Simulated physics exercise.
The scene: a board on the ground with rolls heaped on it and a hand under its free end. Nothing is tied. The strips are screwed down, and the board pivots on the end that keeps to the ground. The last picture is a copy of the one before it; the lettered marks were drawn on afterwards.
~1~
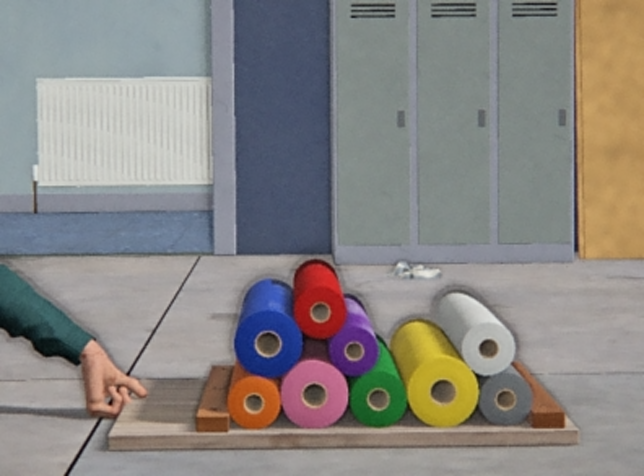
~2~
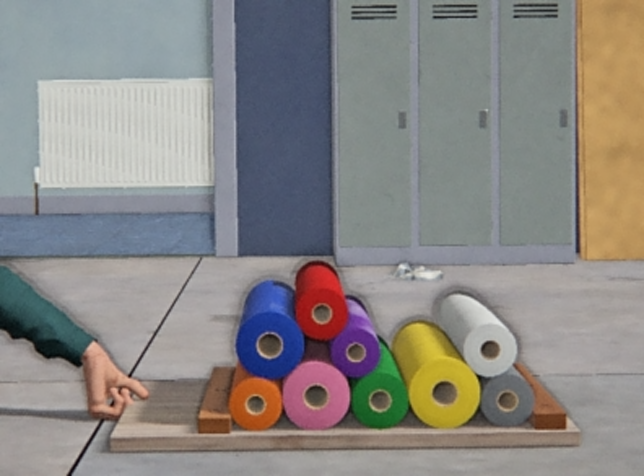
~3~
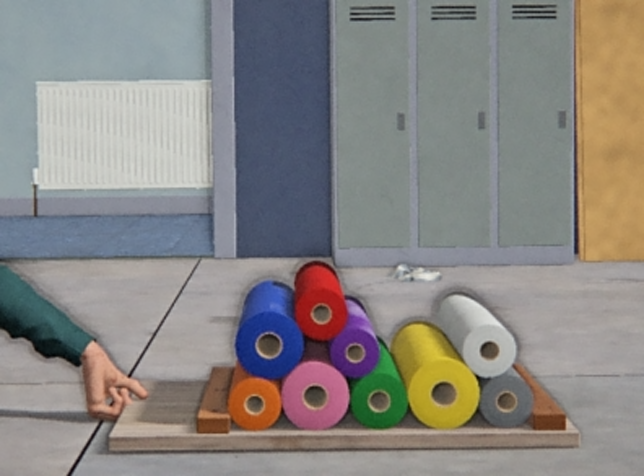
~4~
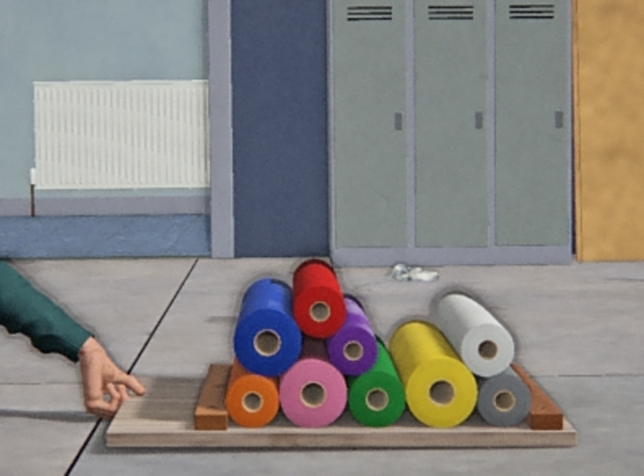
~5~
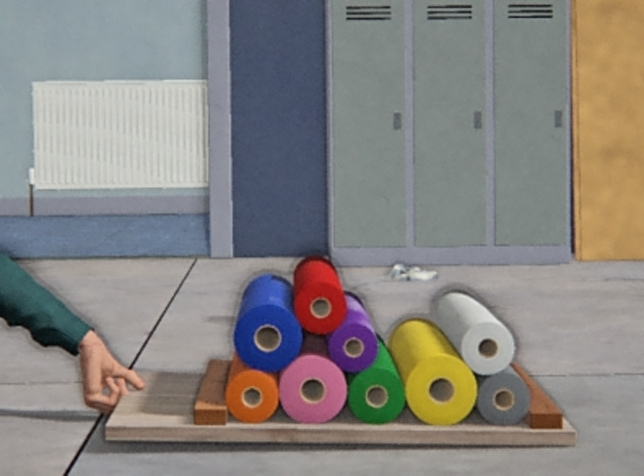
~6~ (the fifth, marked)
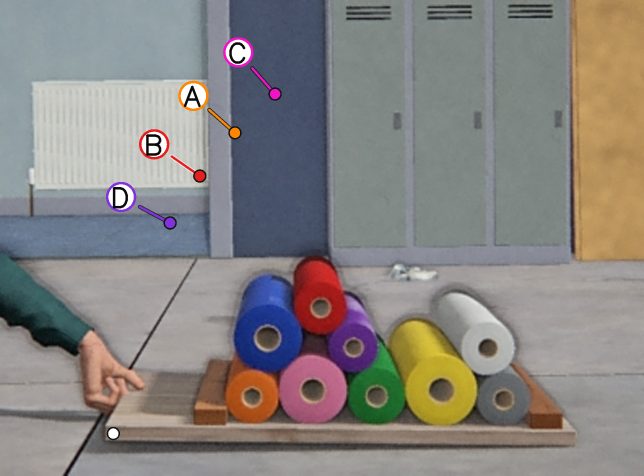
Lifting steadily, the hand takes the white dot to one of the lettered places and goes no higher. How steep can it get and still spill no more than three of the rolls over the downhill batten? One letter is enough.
Up to B.
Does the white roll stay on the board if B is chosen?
No, with B.
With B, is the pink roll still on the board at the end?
Yes, with B.
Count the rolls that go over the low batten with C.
It comes to nine.
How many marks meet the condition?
Two of the four.
On the copy, A at (235, 133); B at (200, 176); C at (275, 94); D at (170, 223); the white dot at (113, 434).
On B. First, board at 20°.
Then, board at 36°.
Finally, board at 36°, three over the low batten (white, purple, red).
By contrast, A nine over the low batten; C nine over the low batten; D three over the low batten (white, purple, red).
